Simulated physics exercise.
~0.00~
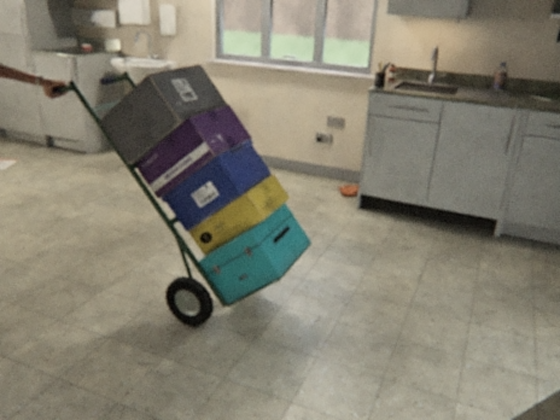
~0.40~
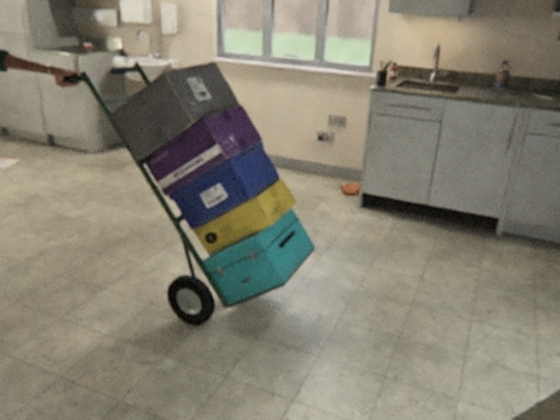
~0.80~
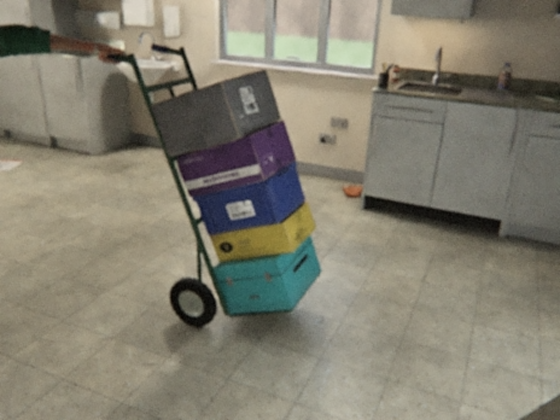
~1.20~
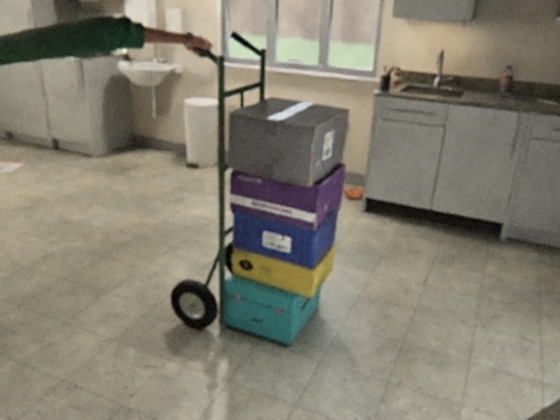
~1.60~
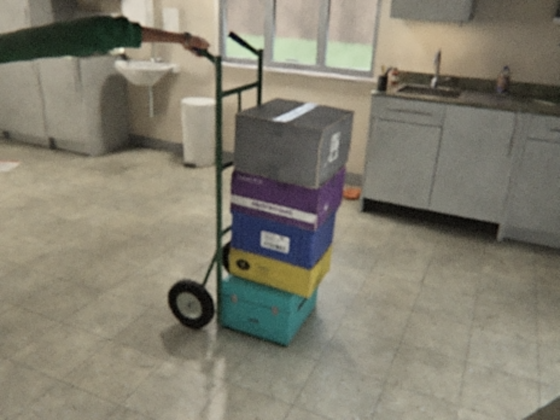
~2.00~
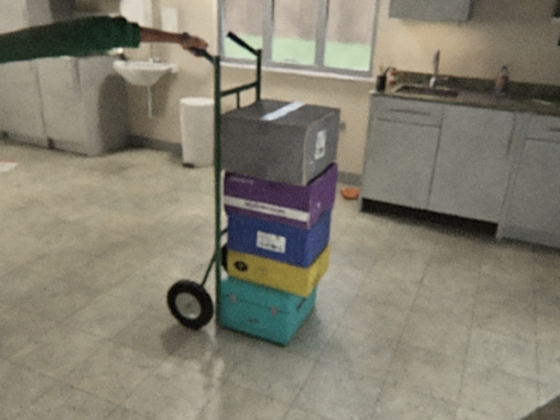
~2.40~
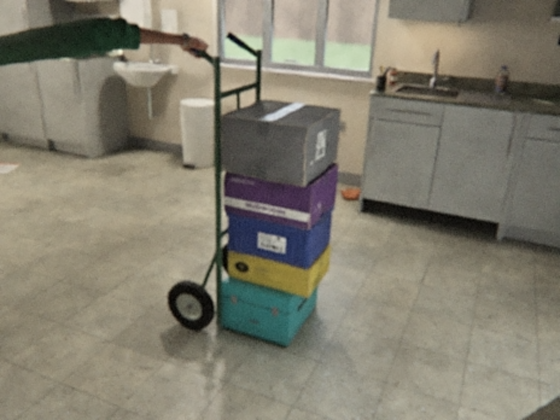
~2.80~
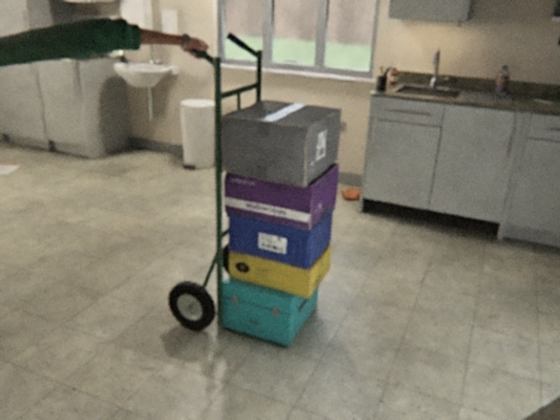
A tilted sack truck stacked with five boxes is tipped upright by hand and stands still, fully loaded.
